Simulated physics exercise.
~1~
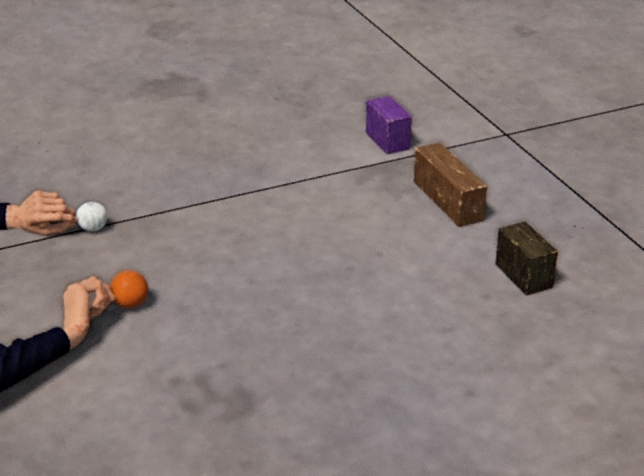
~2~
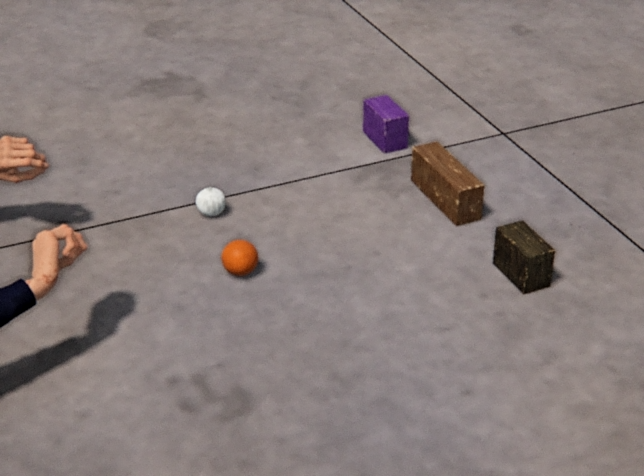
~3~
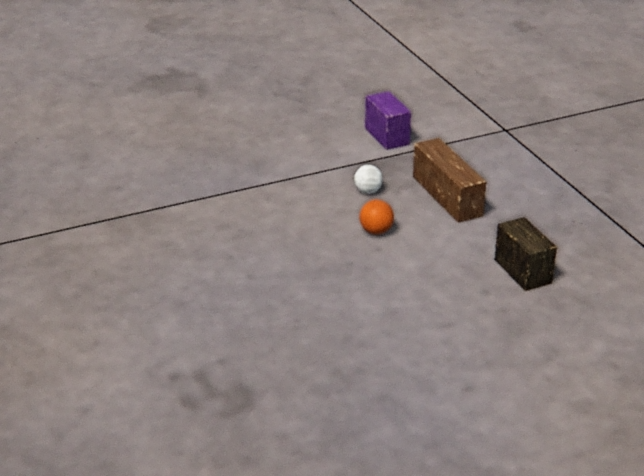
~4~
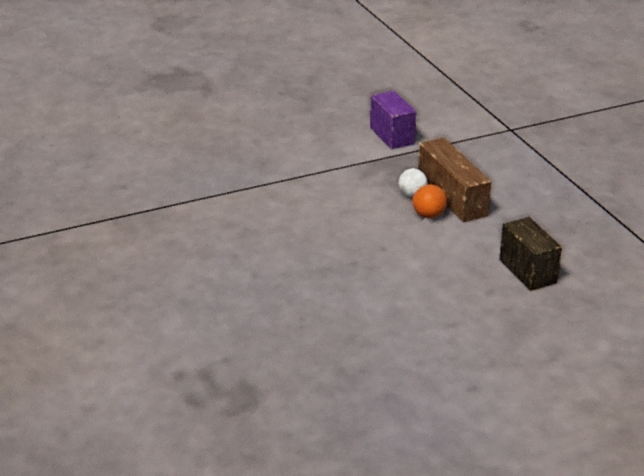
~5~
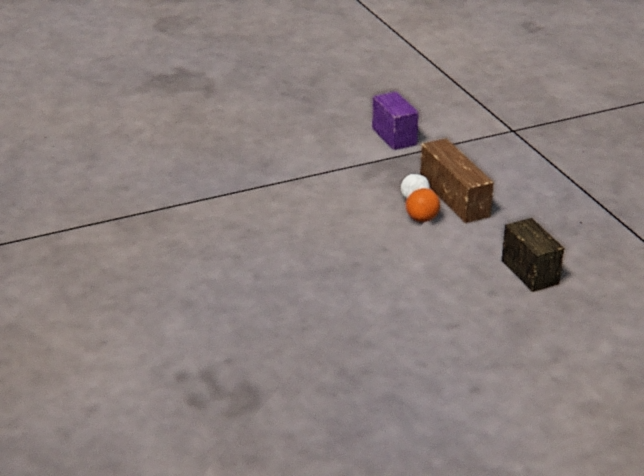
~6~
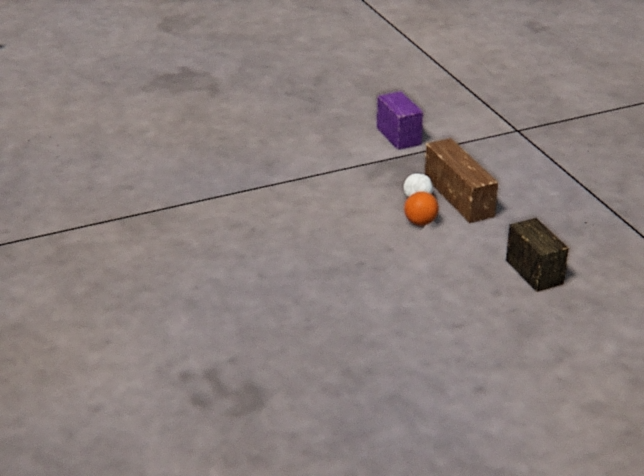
A white ball and an orange ball sit at the left on a gray concrete floor, each with a hand behind it, facing a purple, a brown and a black block. The hands let go and draw back as both balls roll right, side by side. They close in on the brown block in the middle, the white one slightly farther back. Both reach its near face and go no farther, missing the gaps on either side. The orange ball rebounds a little to the left, and the two end close together in front of the unmoved brown block.
